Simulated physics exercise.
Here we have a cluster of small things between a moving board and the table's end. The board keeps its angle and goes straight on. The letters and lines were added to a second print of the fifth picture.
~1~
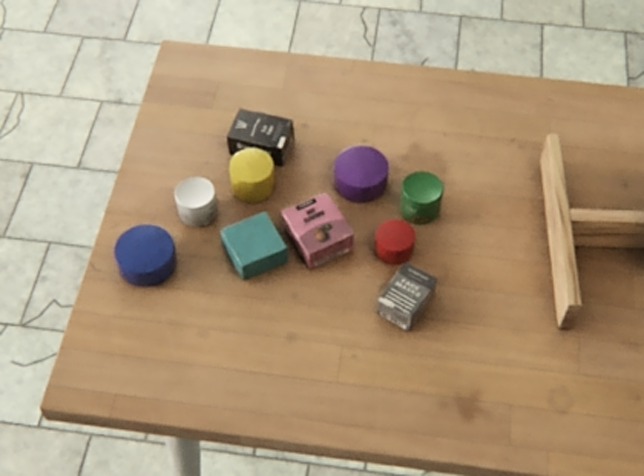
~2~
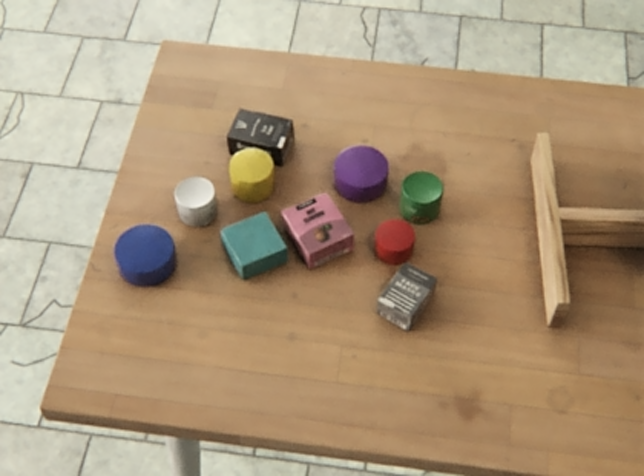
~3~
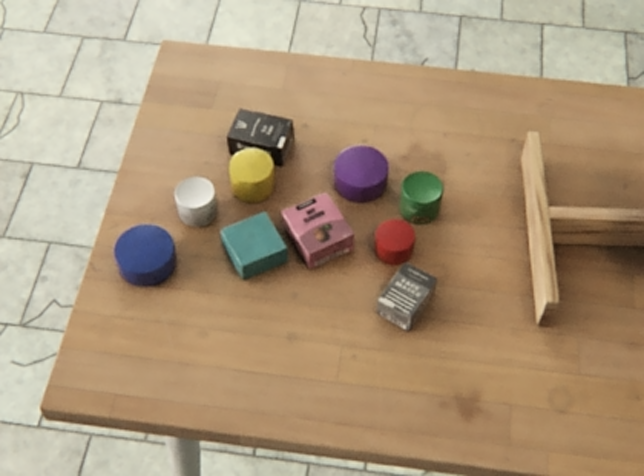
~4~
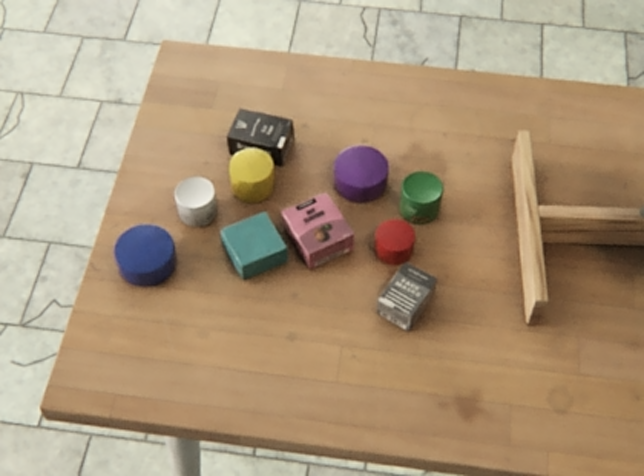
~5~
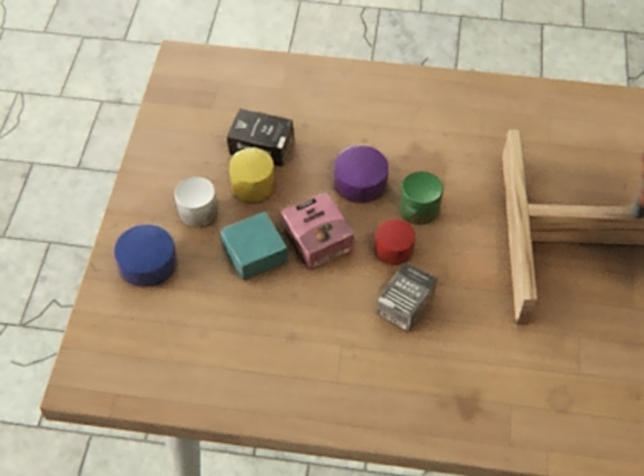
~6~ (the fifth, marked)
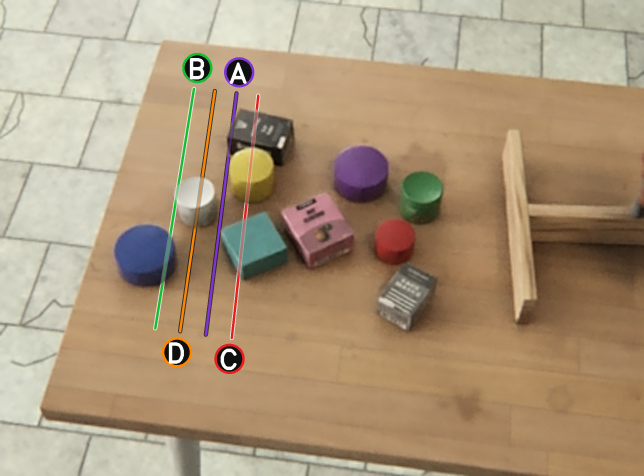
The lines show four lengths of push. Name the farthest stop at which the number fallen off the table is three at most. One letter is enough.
No farther than B.
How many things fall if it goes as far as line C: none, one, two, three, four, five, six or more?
By then, one.
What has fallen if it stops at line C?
The blue pot.
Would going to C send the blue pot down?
By then, yes.
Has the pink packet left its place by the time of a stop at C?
Yes.
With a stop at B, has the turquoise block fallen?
Yes.
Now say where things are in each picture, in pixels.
The first picture shows board (564, 214); pink packet (318, 230); blue pot (146, 255).
The second picture shows board (554, 213); grey box (407, 296).
The third picture shows board (543, 211); white tub (196, 202).
The fourth picture shows board (532, 210); black packet (261, 137).
The fifth picture shows board (522, 209); yellow pot (253, 176); red pot (395, 242); pink packet (318, 230).
On the copy, A at (222, 204); B at (176, 198); C at (246, 206); D at (199, 201).
On B. First, board (396, 195); grey box (368, 296); purple pot (343, 167).
Then, board (273, 181); blue pot (85, 252); turquoise block (139, 237).
Finally, board (177, 171); white tub over the edge; turquoise block over the edge; three fallen.
By contrast, A is within the limit but short; C is within the limit but short; D is within the limit but short.
